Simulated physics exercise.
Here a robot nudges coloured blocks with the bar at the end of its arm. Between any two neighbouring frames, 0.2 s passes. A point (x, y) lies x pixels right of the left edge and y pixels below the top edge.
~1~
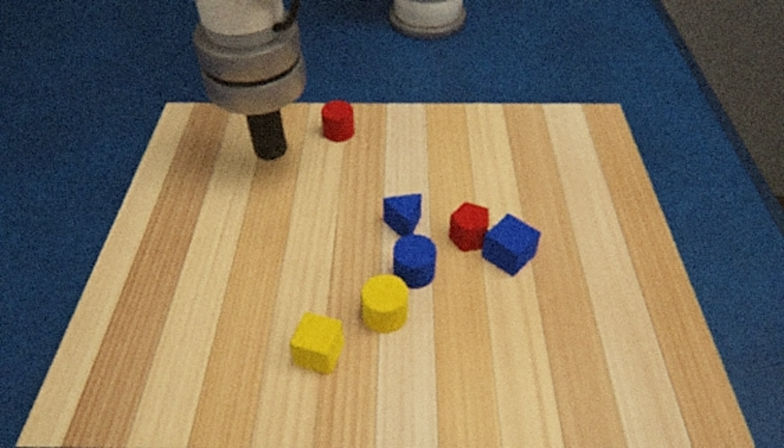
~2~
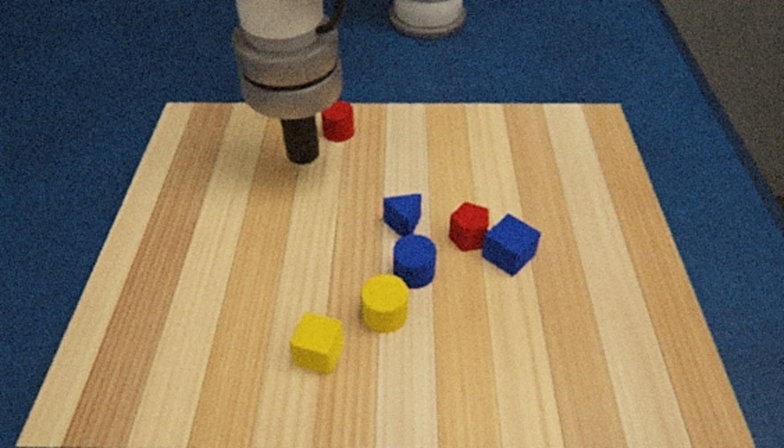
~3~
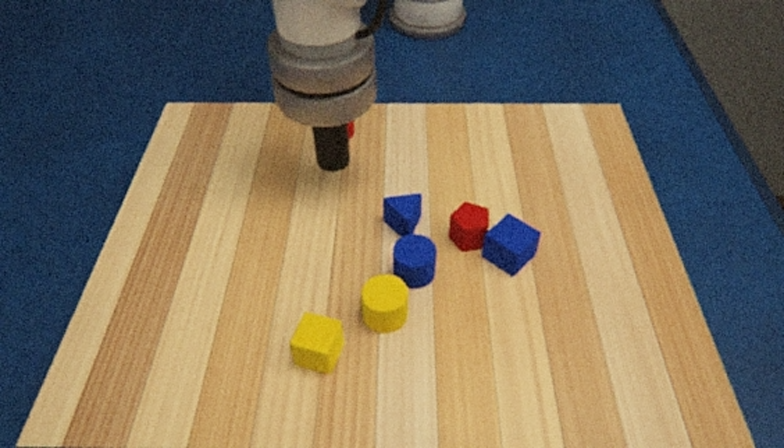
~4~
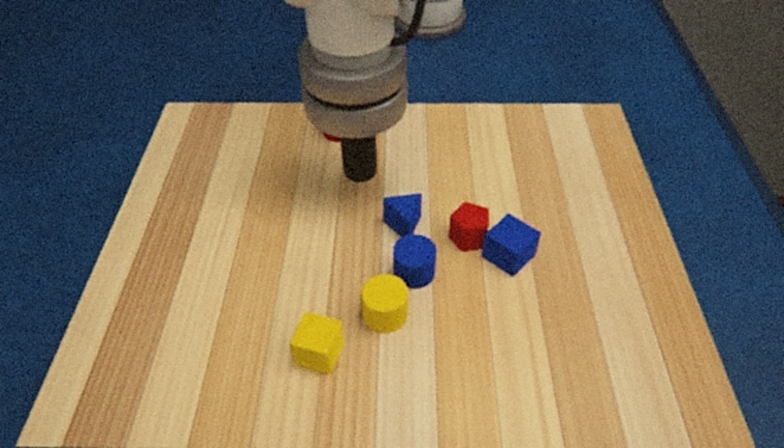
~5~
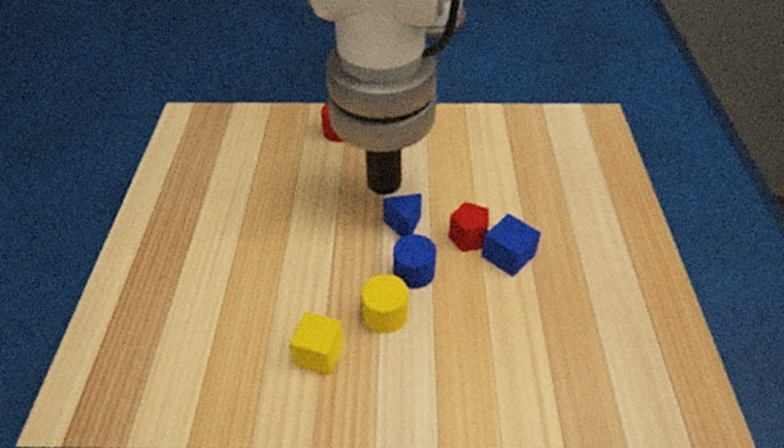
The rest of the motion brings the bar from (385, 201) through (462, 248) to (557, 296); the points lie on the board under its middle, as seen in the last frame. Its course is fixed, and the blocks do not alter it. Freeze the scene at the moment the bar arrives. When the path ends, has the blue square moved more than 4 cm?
Answer: Yes.
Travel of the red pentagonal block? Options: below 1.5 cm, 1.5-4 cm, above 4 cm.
Result: Over 4 cm.
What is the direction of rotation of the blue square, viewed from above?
It goes anticlockwise.
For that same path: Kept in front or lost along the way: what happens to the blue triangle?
Final position: To the side or behind.
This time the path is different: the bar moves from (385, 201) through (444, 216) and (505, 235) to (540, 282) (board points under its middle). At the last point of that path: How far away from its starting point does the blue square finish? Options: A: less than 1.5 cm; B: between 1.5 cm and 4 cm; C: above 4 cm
The answer is C.
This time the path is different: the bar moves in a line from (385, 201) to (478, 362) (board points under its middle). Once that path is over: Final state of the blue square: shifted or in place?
The block stays on its spot.
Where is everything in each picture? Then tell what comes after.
Bar's lower end (271, 151); blue triangle (404, 203); blue circular block (415, 250); red pentagonal block (472, 215); blue square (514, 233), in the first picture.
Bar (304, 155); blocks still, in the second picture.
Bar (334, 162); blocks still, in the third picture.
Bar (360, 172); blocks still, in the fourth picture.
Bar (384, 184); blue triangle (404, 203); blue circular block (415, 250); red pentagonal block (472, 215); blue square (514, 233), in the fifth picture.
On the path given first. One third of the way, bar (436, 216); blue triangle (439, 233); blue circular block (418, 258); red pentagonal block (475, 216).
Two thirds of the way, bar (496, 247); blue triangle (454, 249), turned 45° clockwise; blue circular block (417, 259); red pentagonal block (533, 236), turned 50° anticlockwise; blue square (573, 244), turned 20° anticlockwise.
At the end, bar (563, 280); blue triangle (454, 249), turned 45° clockwise; blue circular block (417, 259); red pentagonal block (582, 249), turned 85° anticlockwise; blue square (619, 242), turned 50° anticlockwise.
